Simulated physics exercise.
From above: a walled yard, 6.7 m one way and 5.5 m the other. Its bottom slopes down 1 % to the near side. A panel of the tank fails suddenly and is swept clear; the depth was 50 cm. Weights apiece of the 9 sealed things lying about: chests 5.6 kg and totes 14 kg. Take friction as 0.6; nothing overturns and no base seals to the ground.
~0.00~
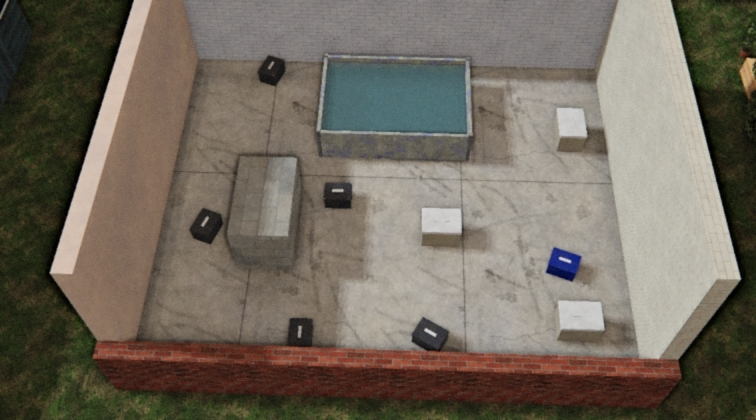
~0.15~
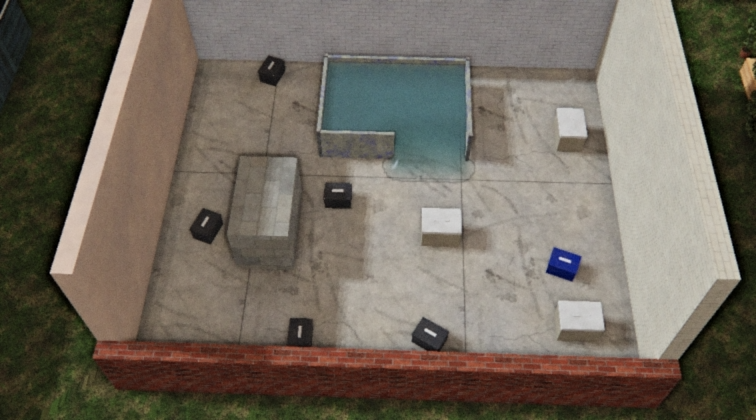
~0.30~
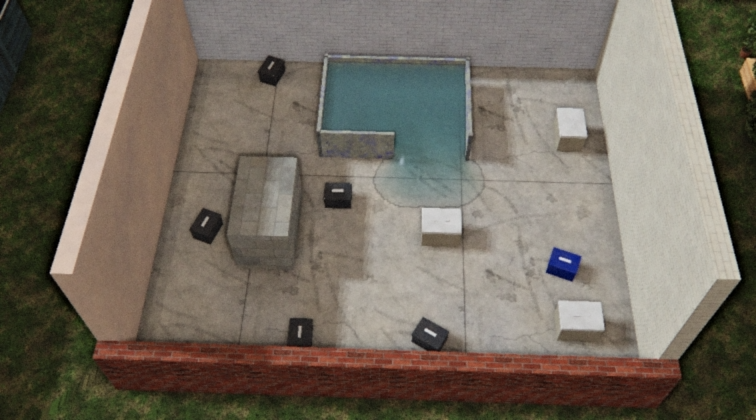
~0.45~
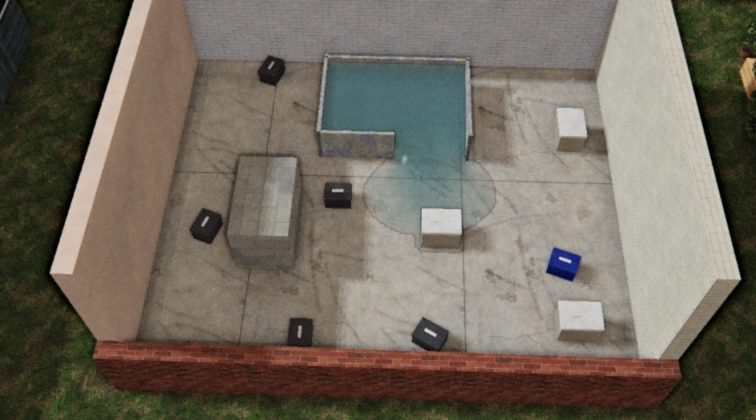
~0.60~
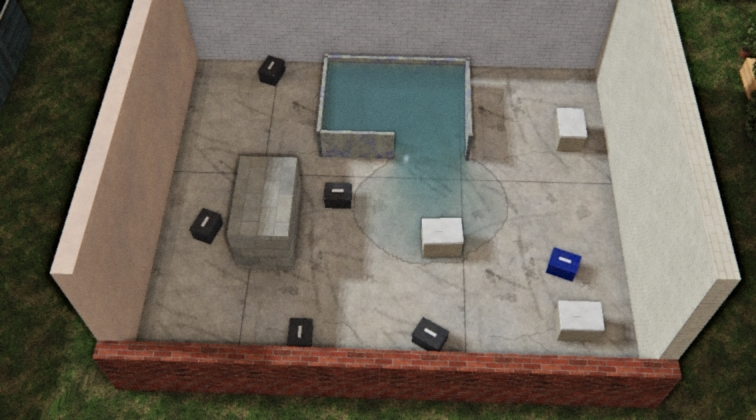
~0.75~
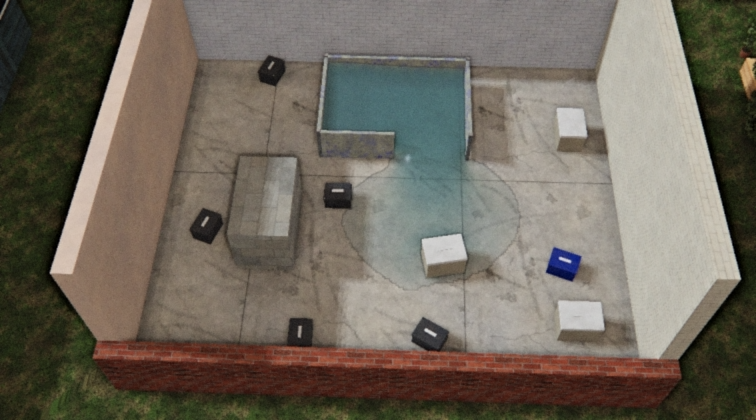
A walled concrete yard, seen from above by a still camera, holds a rectangular tank of blue-green water against its back wall. A large grey block stands at left among small black boxes, with white boxes at centre and right and a blue one at right. Part of the tank's front opens, water spreads across the floor toward the near side, and the central white box slides slightly nearer.
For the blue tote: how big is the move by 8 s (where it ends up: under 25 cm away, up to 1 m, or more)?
The blue tote slides a little.
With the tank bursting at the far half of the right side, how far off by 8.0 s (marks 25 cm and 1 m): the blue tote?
In that case the blue tote ends far away.
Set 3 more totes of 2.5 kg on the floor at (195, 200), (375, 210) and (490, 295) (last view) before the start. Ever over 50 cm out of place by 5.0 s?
In that order: Under, past it, past it.
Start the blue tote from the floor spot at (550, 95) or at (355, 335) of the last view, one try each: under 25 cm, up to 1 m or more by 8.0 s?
In that order: It stays put; it ends far away.
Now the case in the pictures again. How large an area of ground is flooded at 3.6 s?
About 20 m2.
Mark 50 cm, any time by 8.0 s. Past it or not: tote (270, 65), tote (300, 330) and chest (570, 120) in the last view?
In that order: Less, more, over.
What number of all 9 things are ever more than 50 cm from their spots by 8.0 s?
I count 6.
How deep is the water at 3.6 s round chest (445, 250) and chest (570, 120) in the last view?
Roughly 15 and 0 cm.
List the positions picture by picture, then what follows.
In the first picture, the blue tote at (565, 260), on the bottom; 3.3 m2 under water; 0 of 9 have shifted.
In the second picture, the blue tote at (565, 260), on the bottom; 3.9 m2 under water; 0 of 9 have shifted.
In the third picture, the blue tote at (565, 260), on the bottom; 4.6 m2 under water; 0 of 9 have shifted.
In the fourth picture, the blue tote at (565, 260) rests on the ground; 5.4 m2 under water; 0 of 9 have shifted.
In the fifth picture, the blue tote at (565, 260), on the bottom; 6.3 m2 under water; 1 of 9 have shifted.
In the sixth picture, the blue tote at (565, 260), on the bottom; water covers 7.5 m2; 1 of 9 have shifted.
After 1.6 s the blue tote is near (565, 260), 0.0 m from its start, aground; 1 afloat.
After 3.6 s the blue tote is near (577, 266), 0.2 m from its start, aground; 3 afloat.
After 5.6 s the blue tote is near (555, 221), 0.6 m from its start, aground; 2 afloat.
After 8.0 s the blue tote is near (555, 221), 0.7 m from its start, aground; 3 afloat.
